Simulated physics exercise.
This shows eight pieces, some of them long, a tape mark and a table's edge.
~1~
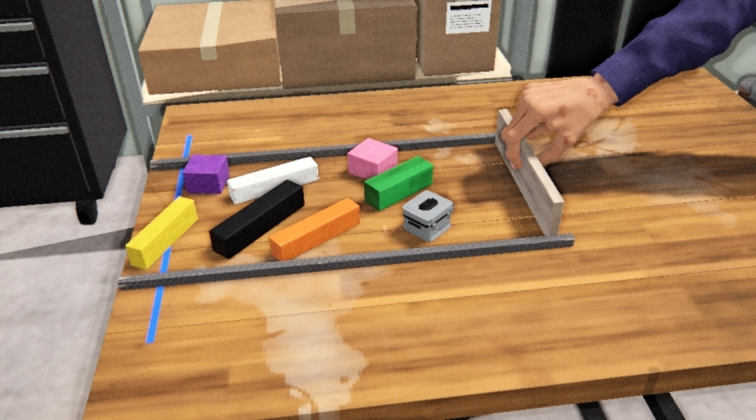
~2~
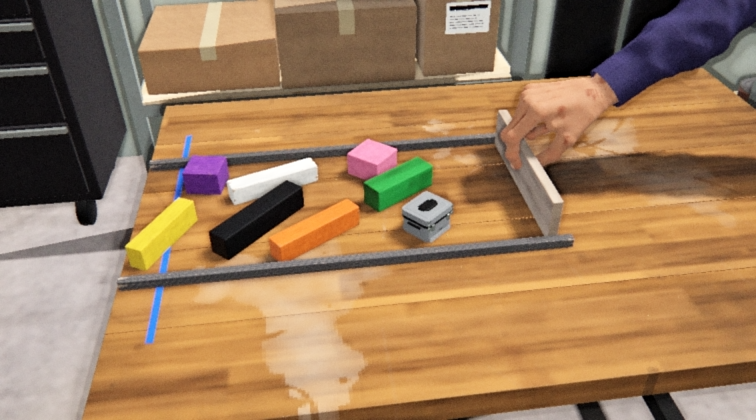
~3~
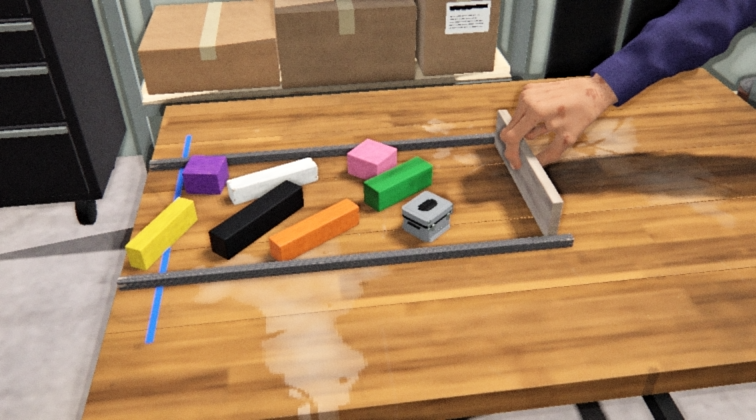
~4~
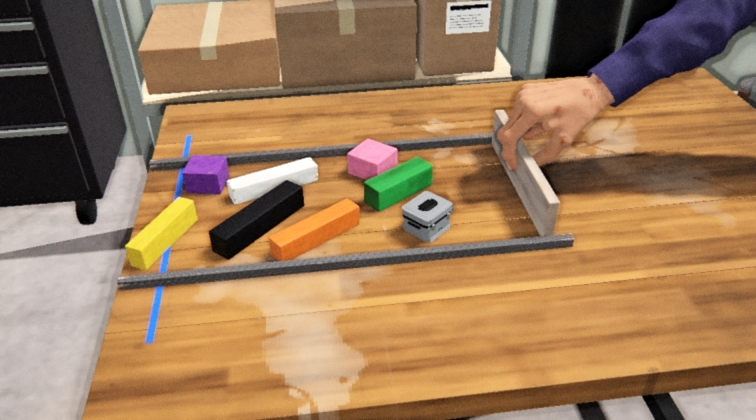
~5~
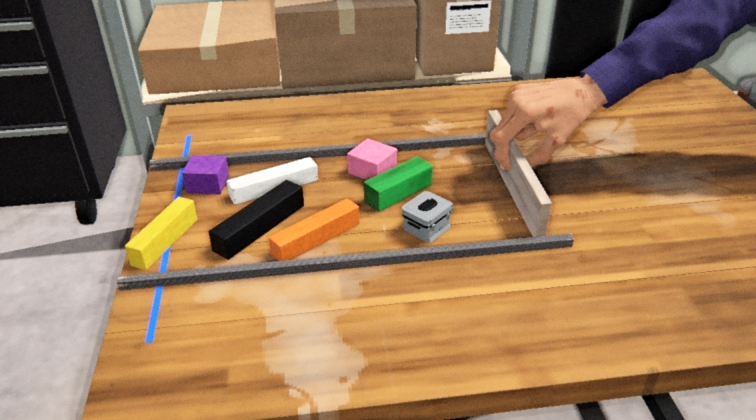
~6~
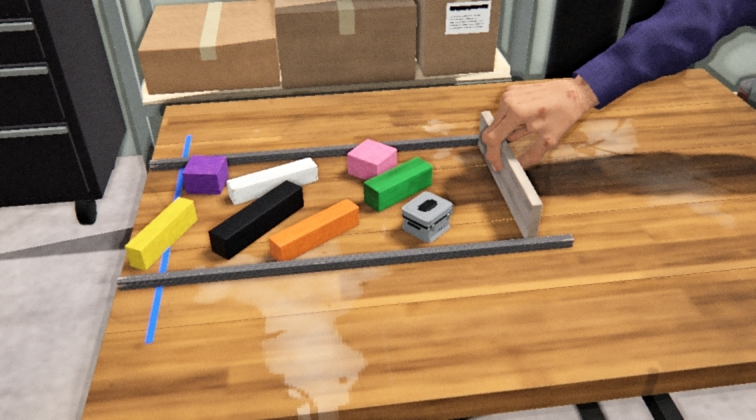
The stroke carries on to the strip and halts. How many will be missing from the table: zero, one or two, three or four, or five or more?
As it turns out, the number that fall off is five or more.
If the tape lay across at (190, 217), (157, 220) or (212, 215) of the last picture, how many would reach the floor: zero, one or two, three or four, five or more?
Taking them in turn, three or four; 5 or more; either one or two.
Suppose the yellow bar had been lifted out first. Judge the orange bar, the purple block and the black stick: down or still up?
The orange bar tumbles off, the purple block falls, the black stick falls.
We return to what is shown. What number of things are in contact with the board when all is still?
It touches 3.
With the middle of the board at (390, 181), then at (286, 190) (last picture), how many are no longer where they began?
The counts are 4 and 7.
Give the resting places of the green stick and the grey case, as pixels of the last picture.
Near (160, 204) and (143, 256).
Soon after, none off yet; yellow bar at rest near (163, 233); purple block at rest near (206, 175); black stick at rest near (259, 218).
After that, none off yet; yellow bar displaced a little near (151, 242); purple block at rest near (206, 174); black stick displaced a little near (217, 218).
In the end, the number that fall off is five or more; gone, orange bar, white bar, black stick, purple block and yellow bar.
